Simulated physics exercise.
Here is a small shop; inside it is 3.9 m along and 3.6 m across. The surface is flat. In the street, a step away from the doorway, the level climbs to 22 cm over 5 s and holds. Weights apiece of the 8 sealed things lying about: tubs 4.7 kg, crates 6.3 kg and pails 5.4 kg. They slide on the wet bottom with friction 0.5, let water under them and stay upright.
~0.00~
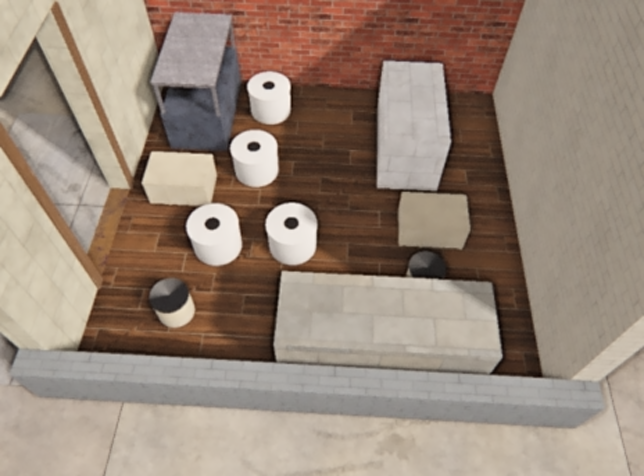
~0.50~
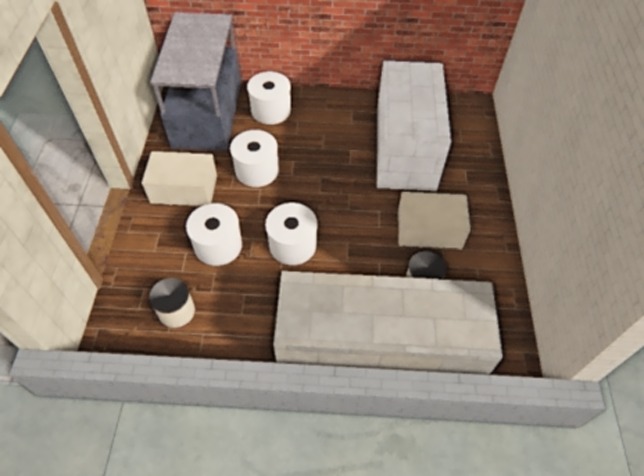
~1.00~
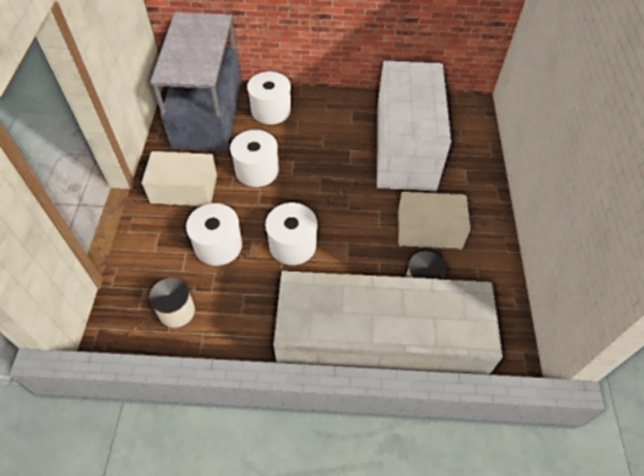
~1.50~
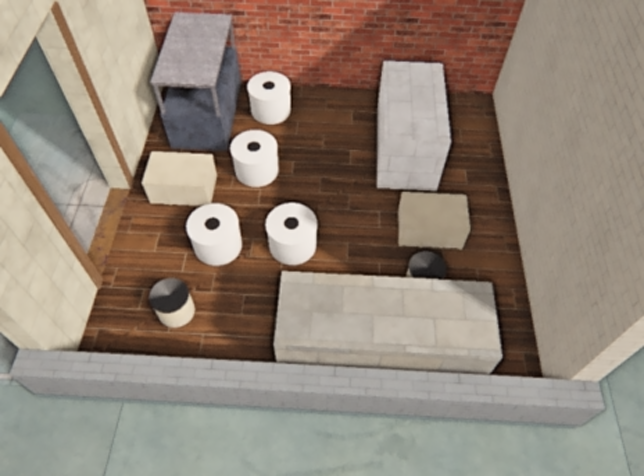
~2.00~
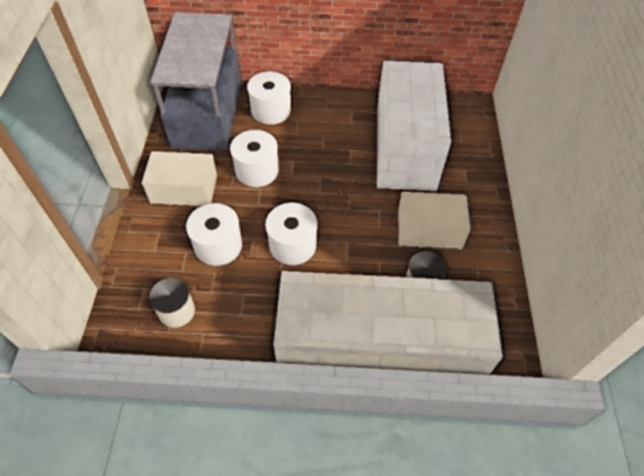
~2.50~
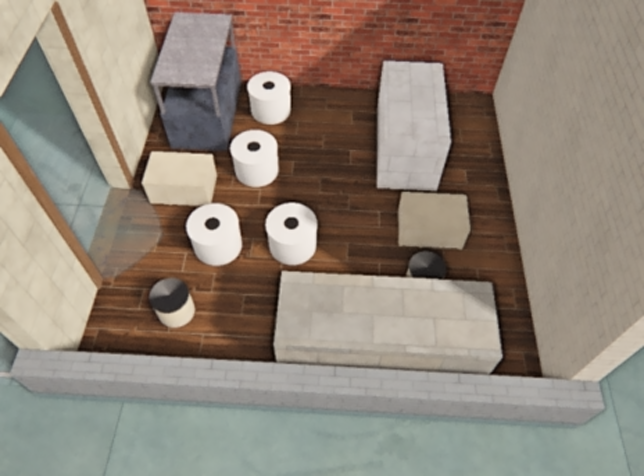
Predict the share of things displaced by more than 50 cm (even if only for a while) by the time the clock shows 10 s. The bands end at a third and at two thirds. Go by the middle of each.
It is two thirds or more.
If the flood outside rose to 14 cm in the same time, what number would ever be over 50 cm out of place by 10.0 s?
In that case 3 of them.
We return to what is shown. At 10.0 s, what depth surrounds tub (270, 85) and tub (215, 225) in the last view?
Roughly 5 and 14 cm.
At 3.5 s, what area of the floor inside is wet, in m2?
About 1.5 m2.
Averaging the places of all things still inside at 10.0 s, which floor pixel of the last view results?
At about (352, 207).
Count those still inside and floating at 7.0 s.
I count 5.
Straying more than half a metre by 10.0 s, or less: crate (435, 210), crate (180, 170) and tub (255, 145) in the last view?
In that order: More, less, past it.
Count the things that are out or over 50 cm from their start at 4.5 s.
0 of them.
After 3.5 s 0 of 8 are over 50 cm from their spots; 0 afloat.
After 4.5 s 0 of 8 are over 50 cm from their spots; 1 afloat.
After 7.0 s 6 of 8 are over 50 cm from their spots; 5 afloat.
After 10.0 s 6 of 8 are over 50 cm from their spots, and 7 have been at some point; 8 afloat.
